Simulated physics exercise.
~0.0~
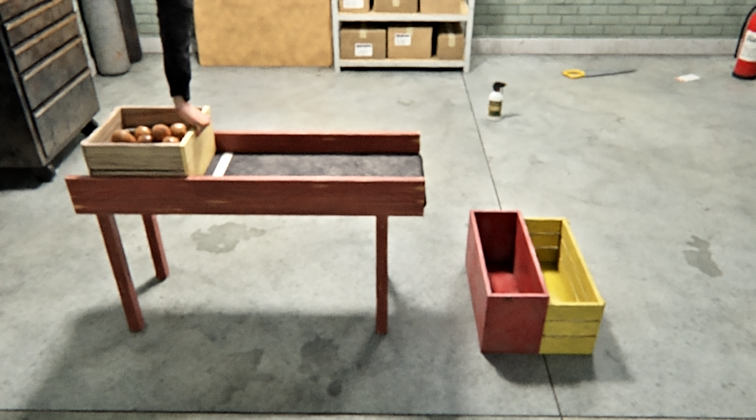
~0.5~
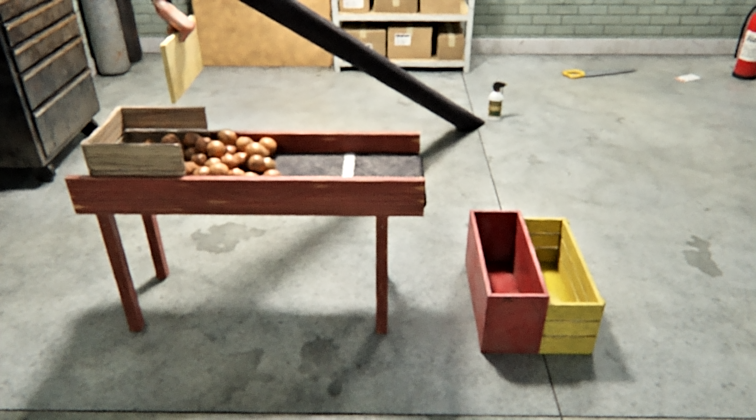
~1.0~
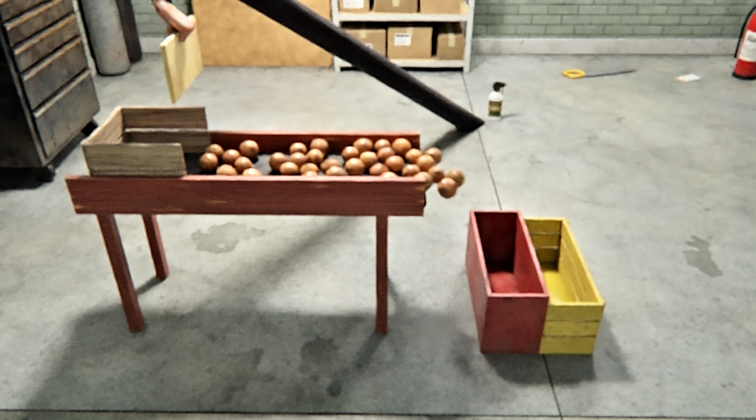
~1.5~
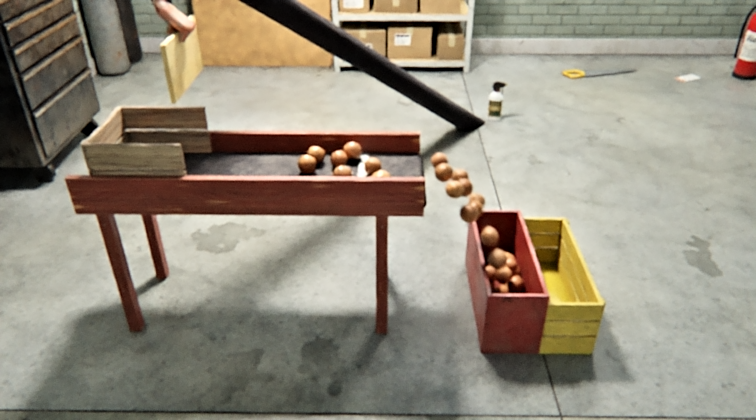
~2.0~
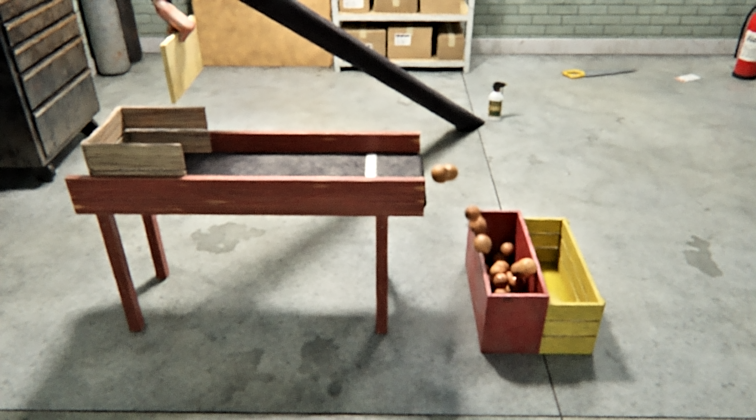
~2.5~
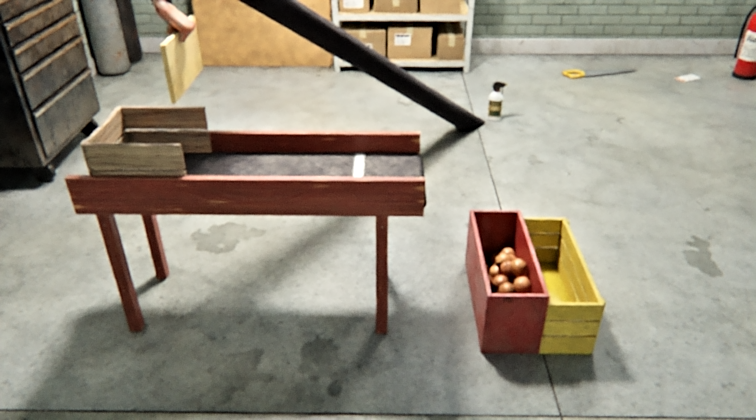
A hand reaches into a wooden pen of brown onions at the left end of a red-sided table with a dark belt, seen from slightly above in a grey-floored workshop. A red tub and a yellow tote stand side by side on the floor to the right. The hand lifts the pale gate and holds it above the pen, and the onions ride rightward along the belt, spreading out. They spill off the right end and drop into the red tub. Finally the belt is empty, the onions rest in the red tub, and the yellow tote holds none.
